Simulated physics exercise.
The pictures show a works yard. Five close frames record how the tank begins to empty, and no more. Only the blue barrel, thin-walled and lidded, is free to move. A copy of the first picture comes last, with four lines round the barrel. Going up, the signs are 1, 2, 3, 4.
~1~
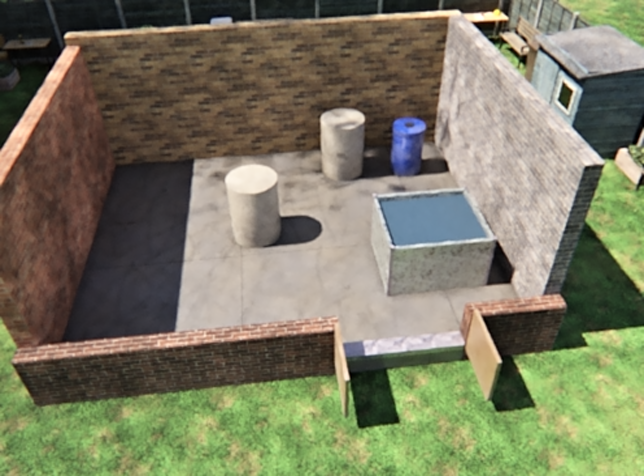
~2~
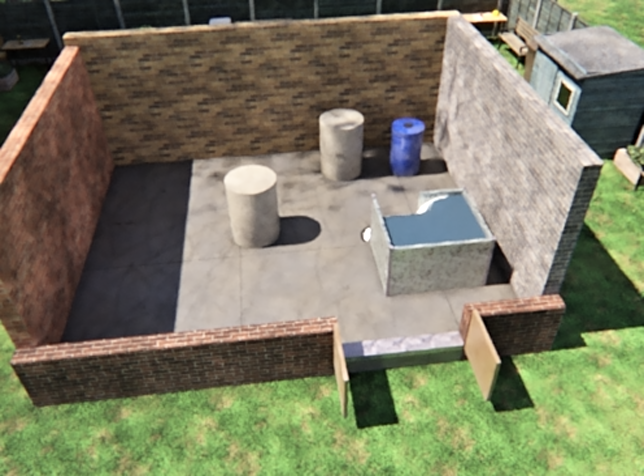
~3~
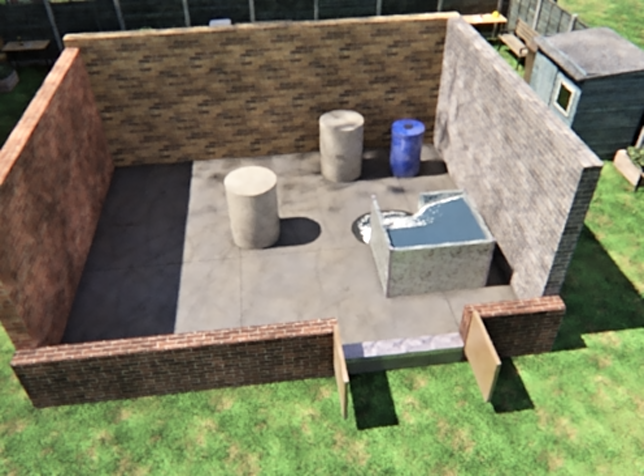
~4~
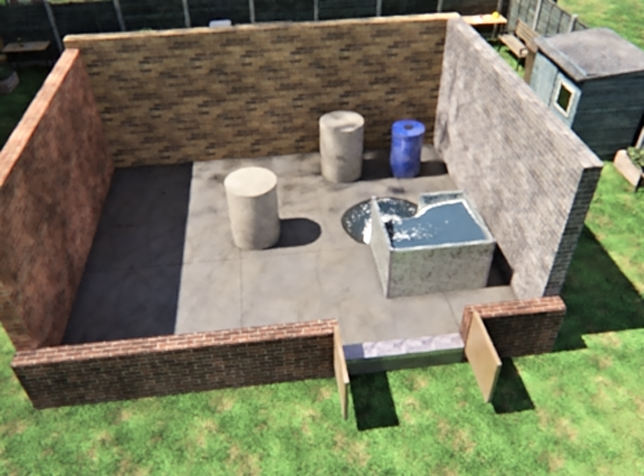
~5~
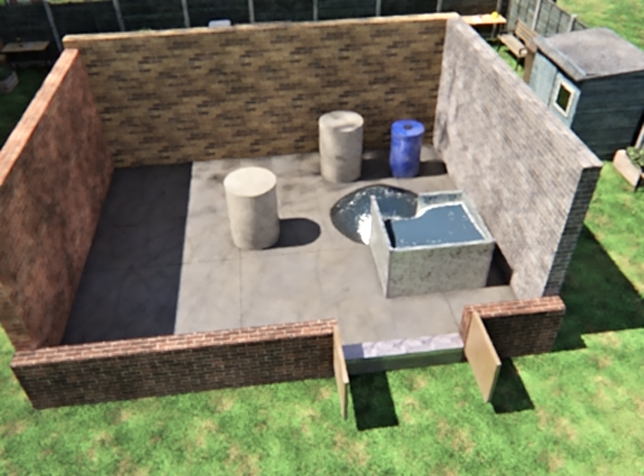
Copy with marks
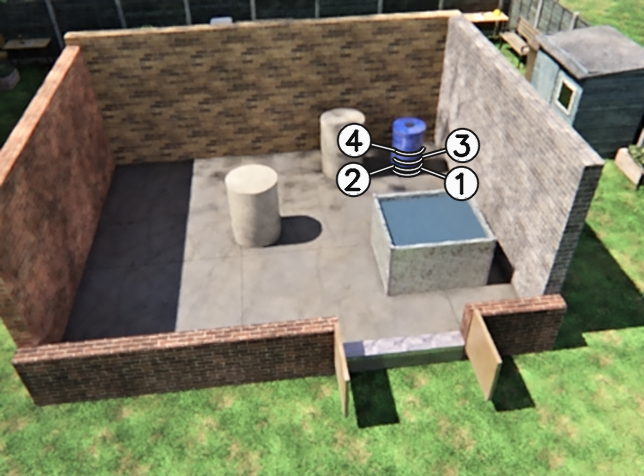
We see a walled yard with two pale cylinders, a blue barrel and a full water tank; water pours from the tank's back left corner and spreads in a dark puddle towards the barrel, which barely moves.
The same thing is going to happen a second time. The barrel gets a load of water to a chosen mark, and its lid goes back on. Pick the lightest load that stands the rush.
The answer is mark 3.
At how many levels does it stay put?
Two.
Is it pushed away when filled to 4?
No, that is safe.
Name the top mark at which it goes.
2 it is.
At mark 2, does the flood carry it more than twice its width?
No, less.
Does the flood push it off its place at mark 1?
Yes.
In white, 1 at (409, 174); 2 at (410, 170); 3 at (410, 163); 4 at (411, 154); from the bottom up 1, 2, 3, 4.
Choosing 1, it is pushed about its own width away.
Choosing 2, it is pushed about its own width away.
Choosing 3, it does not move.
Choosing 4, it does not move.
